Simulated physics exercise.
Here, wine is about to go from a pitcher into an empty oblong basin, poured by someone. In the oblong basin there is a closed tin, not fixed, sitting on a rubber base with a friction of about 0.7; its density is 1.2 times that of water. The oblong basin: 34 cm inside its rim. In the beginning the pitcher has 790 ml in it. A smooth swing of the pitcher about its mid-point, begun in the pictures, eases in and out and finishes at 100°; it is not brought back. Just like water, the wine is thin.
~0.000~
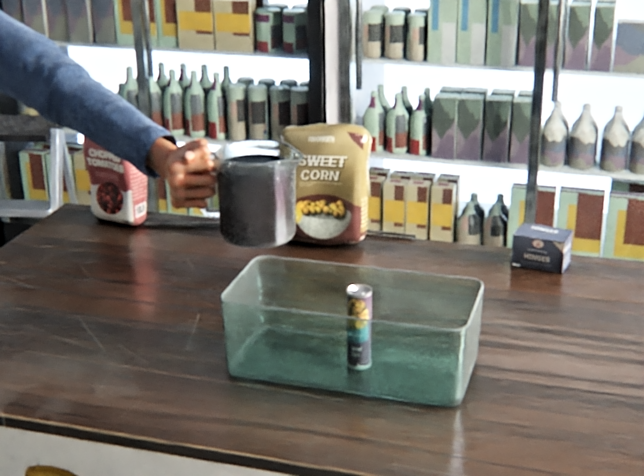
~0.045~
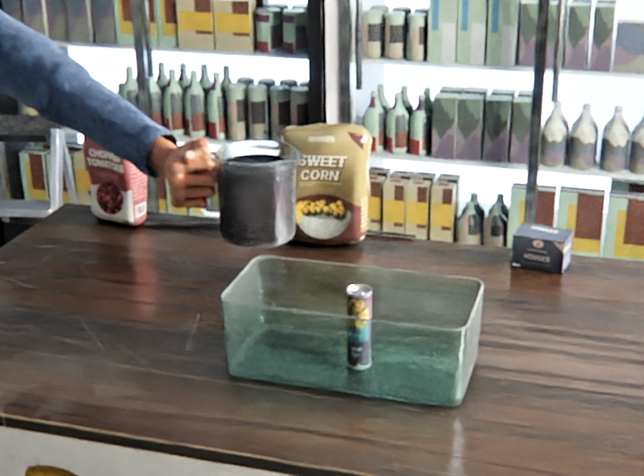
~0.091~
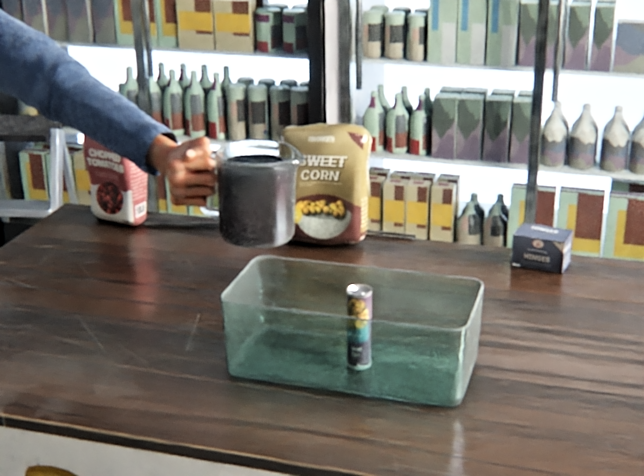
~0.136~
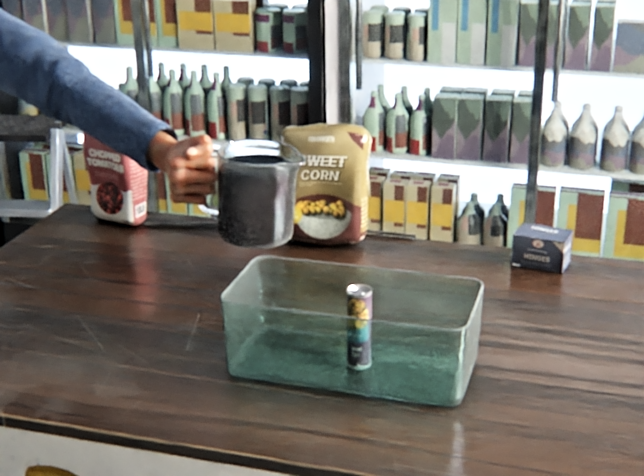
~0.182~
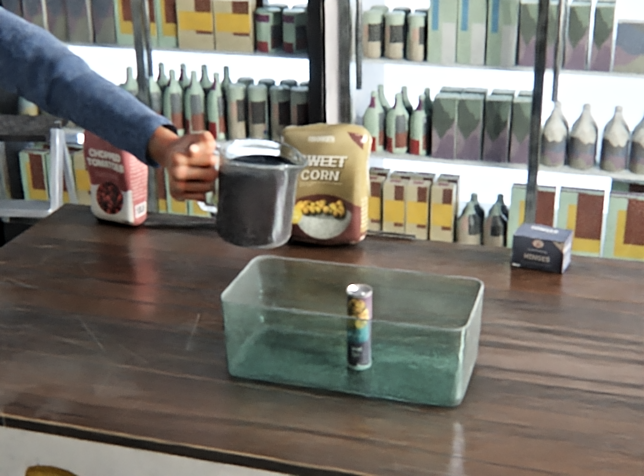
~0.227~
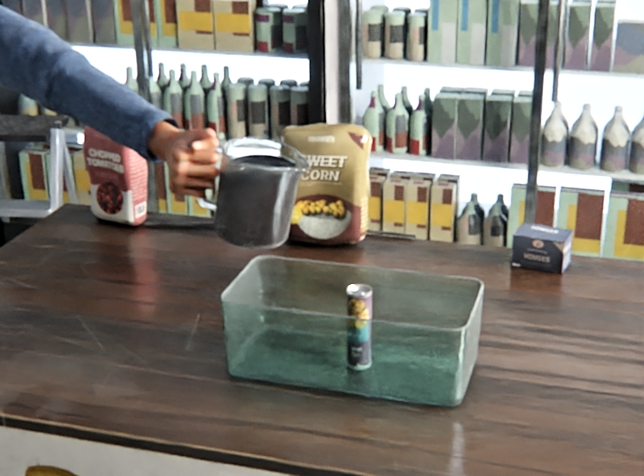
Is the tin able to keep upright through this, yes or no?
No, it topples.
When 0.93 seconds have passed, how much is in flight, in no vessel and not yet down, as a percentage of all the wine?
About 20 per cent.
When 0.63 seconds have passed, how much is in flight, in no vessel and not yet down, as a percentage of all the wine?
Near 14 per cent at that time.
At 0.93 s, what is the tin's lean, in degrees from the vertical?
Tilt: Around 0°.
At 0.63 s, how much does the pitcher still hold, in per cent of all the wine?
82 %.
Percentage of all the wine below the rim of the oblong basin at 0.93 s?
Roughly 48 per cent.
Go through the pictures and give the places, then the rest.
Tilt 0°; pouring edge (302, 157); surface from (222, 161) to (294, 167); the oblong basin's rim runs from (238, 278) to (475, 306); the tin's top is at (359, 293), in the first frame.
Tilt 0°; pouring edge (303, 158); surface from (222, 160) to (294, 167), in the second frame.
Tilt 2°; pouring edge (304, 159); surface from (223, 160) to (295, 168), in the third frame.
Tilt 4°; pouring edge (305, 161); surface from (224, 160) to (295, 168), in the fourth frame.
Tilt 7°; pouring edge (307, 164); surface from (226, 161) to (297, 169), in the fifth frame.
Tilt 11°; pouring edge (309, 167); surface from (227, 161) to (300, 169), in the sixth frame.
Then, 0.63 s in, the tilt is 64° and 82 per cent is still to pour; the tin stands where it began.
Then, 0.93 s in, the tilt is 96° and 33 per cent is still to pour; the tin stands where it began.
Then, 1.23 s in, the tilt is 100° and 6 per cent is still to pour; the tin leans 58°.
Then, 1.57 s in, the tilt is 100° and 1 per cent is still to pour; the tin lies on its side.
Finally, the tin lies on its side.
